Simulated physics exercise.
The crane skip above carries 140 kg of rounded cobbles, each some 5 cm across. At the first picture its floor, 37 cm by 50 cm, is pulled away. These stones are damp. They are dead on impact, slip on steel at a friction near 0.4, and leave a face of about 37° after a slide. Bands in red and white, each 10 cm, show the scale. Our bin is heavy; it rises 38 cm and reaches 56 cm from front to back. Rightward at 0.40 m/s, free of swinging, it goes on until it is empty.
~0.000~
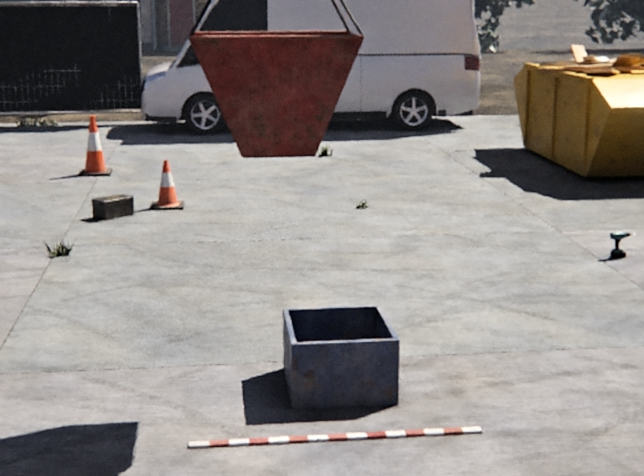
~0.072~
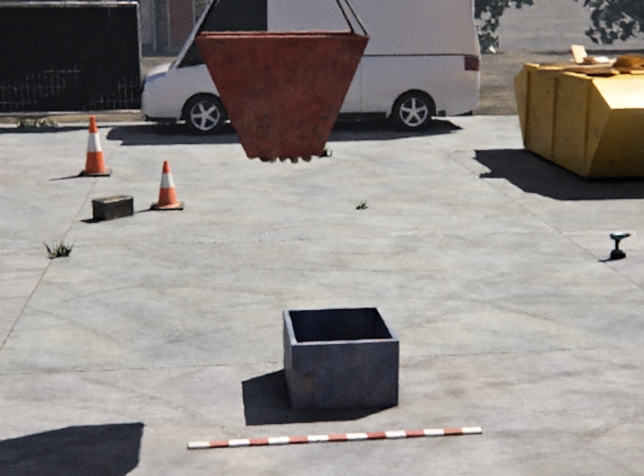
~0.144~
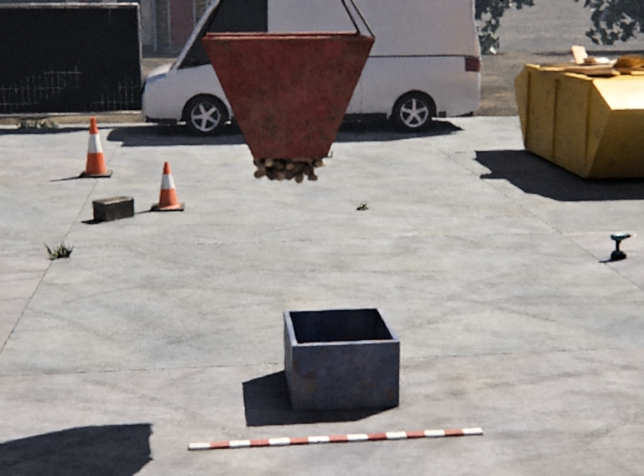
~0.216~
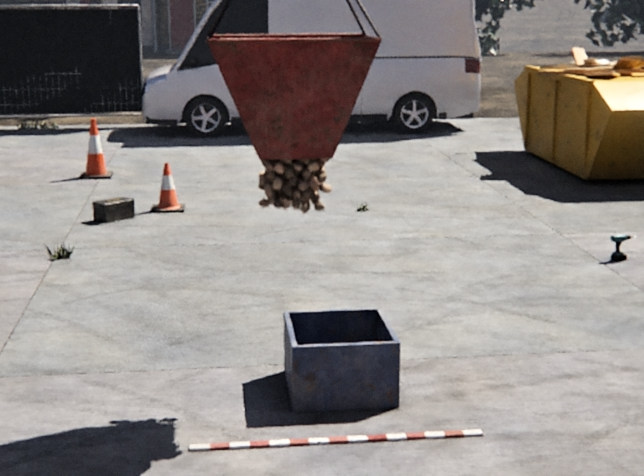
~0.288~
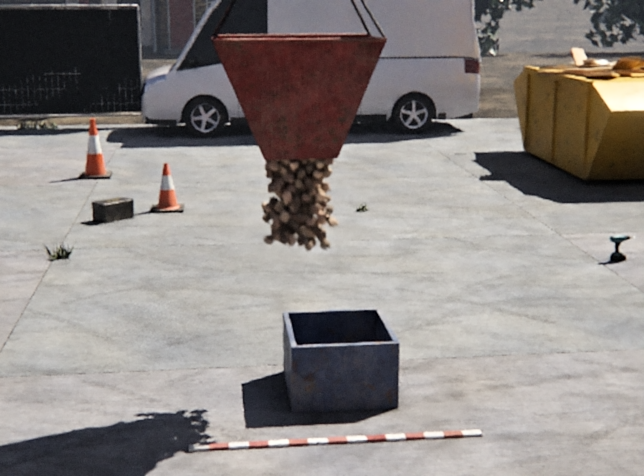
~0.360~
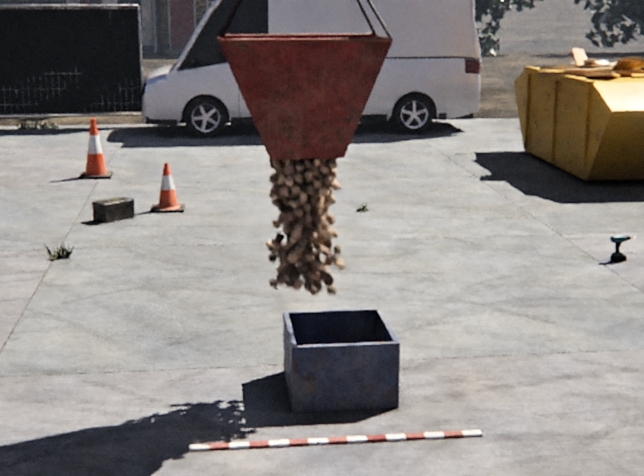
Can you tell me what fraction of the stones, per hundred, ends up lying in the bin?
I'd say around 97 in every hundred.
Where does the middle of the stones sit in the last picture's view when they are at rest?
They end up centred close to (337, 356).
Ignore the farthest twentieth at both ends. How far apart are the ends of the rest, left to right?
The stretch is roughly 50 cm long.
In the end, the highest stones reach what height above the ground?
Roughly 42 centimetres.
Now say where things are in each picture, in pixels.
In the first picture, the outlet is at (279, 147); nothing has dropped yet.
In the second picture, the outlet is at (284, 147); 5 % is out.
In the third picture, the outlet is at (290, 148); 15 % is out, the lowest stones still above the rim at (280, 174), 127 cm up.
In the fourth picture, the outlet is at (296, 149); 28 % is out, the lowest stones still above the rim at (285, 202), 112 cm up.
In the fifth picture, the outlet is at (301, 149); 45 % is out, the lowest stones still above the rim at (290, 238), 91 cm up.
In the sixth picture, the outlet is at (307, 149); 64 % is out, the lowest stones still above the rim at (299, 281), 66 cm up.
After 0.7 s, 0 % in the crane skip, 2 % falling or lying left of the bin, 98 % falling or lying in the bin; the stones farthest right are at (380, 370).
After 1.1 s, 0 % in the crane skip, 2 % falling or lying left of the bin, 97 % falling or lying in the bin, 1 % falling or lying beside or right of the bin; the stones farthest right are at (385, 335).
After 1.7 s, 0 % in the crane skip, 2 % falling or lying left of the bin, 97 % falling or lying in the bin, 1 % falling or lying beside or right of the bin; the stones farthest right are at (390, 355).
After 2.6 s, 0 % in the crane skip, 2 % falling or lying left of the bin, 97 % falling or lying in the bin, 1 % falling or lying beside or right of the bin; the stones farthest right are at (390, 355).
After 4.5 s, 0 % in the crane skip, 2 % left of the bin, 97 % in the bin, 1 % beside or right of the bin; the stones farthest right are at (390, 355).
